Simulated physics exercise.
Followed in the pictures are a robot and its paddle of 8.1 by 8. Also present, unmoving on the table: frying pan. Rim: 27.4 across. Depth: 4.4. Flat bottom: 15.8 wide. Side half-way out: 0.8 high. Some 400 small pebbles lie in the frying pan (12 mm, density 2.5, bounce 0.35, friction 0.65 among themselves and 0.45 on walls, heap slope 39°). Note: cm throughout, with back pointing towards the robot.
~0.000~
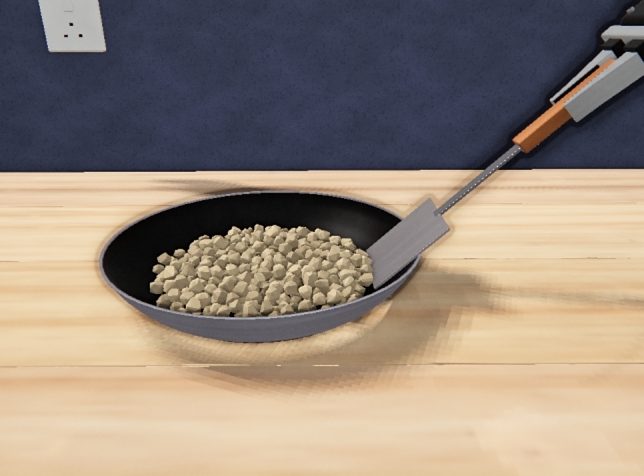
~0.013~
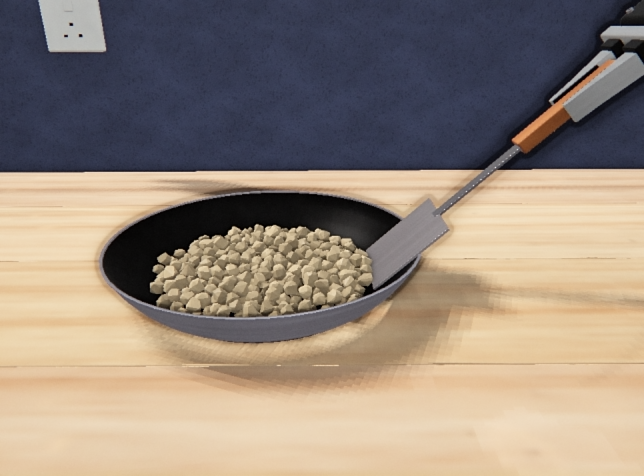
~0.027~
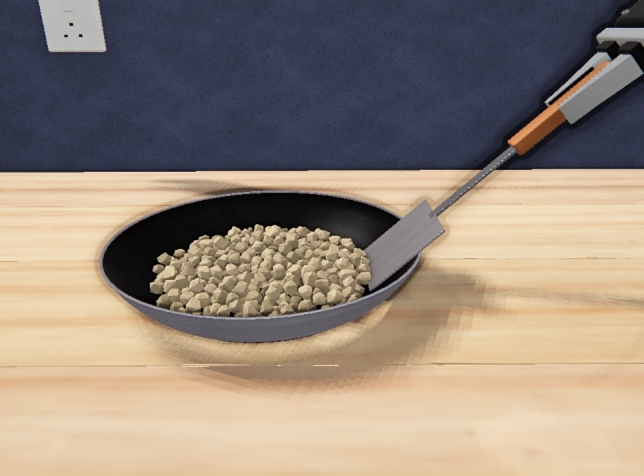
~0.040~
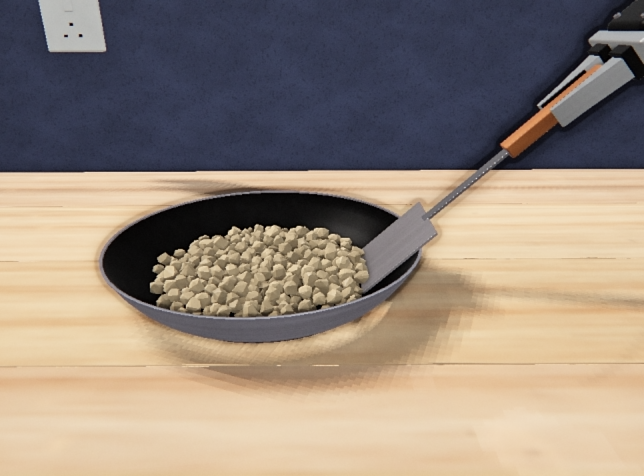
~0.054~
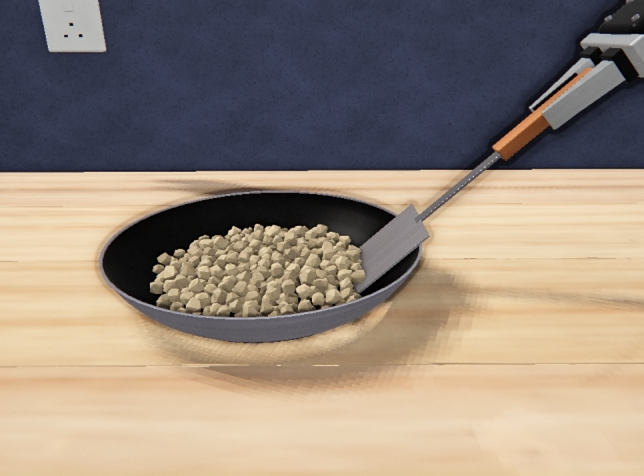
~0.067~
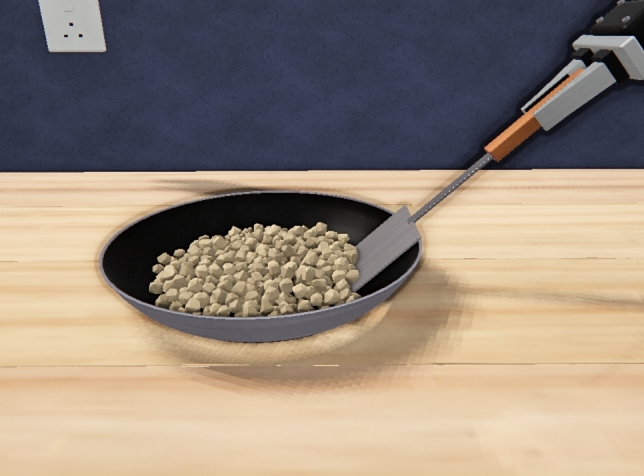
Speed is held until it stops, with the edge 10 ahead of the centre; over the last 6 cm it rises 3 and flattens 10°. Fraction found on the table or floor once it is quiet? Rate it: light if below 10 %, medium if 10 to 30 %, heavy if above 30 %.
Rating: Medium.
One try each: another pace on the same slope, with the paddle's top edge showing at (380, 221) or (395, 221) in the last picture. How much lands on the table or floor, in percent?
I'd estimate close to 30 and 30 in a hundred.
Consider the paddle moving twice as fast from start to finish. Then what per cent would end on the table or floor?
I'd expect near 30 per cent.
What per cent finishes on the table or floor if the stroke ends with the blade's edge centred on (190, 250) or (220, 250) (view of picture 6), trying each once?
Around 0 per cent for the first try and 0 per cent for the second.
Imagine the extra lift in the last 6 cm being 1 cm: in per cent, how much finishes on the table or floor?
Close to 15 in a hundred.
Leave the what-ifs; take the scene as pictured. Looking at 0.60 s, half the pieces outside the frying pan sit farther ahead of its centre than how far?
16 cm.
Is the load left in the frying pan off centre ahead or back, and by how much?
Ahead, by about 4.5 cm.
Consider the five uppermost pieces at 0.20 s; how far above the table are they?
Roughly 4 cm above the table.
By 0.20 s, sloping 43°, highest piece 4 above the table; 405 in the frying pan.
By 0.33 s, sloping 40°, highest piece 6 above the table; 402 in the frying pan, 3 on the blade or in flight.
By 0.60 s, sloping 33°, highest piece 6 above the table; 344 in the frying pan, 55 on the table or floor, 6 on the blade or in flight.
By 1.65 s, sloping 33°, highest piece 5 above the table; 344 in the frying pan, 61 on the table or floor.
Final count, 344 in the frying pan, 61 on the table or floor. That is 15 % on the table or floor.
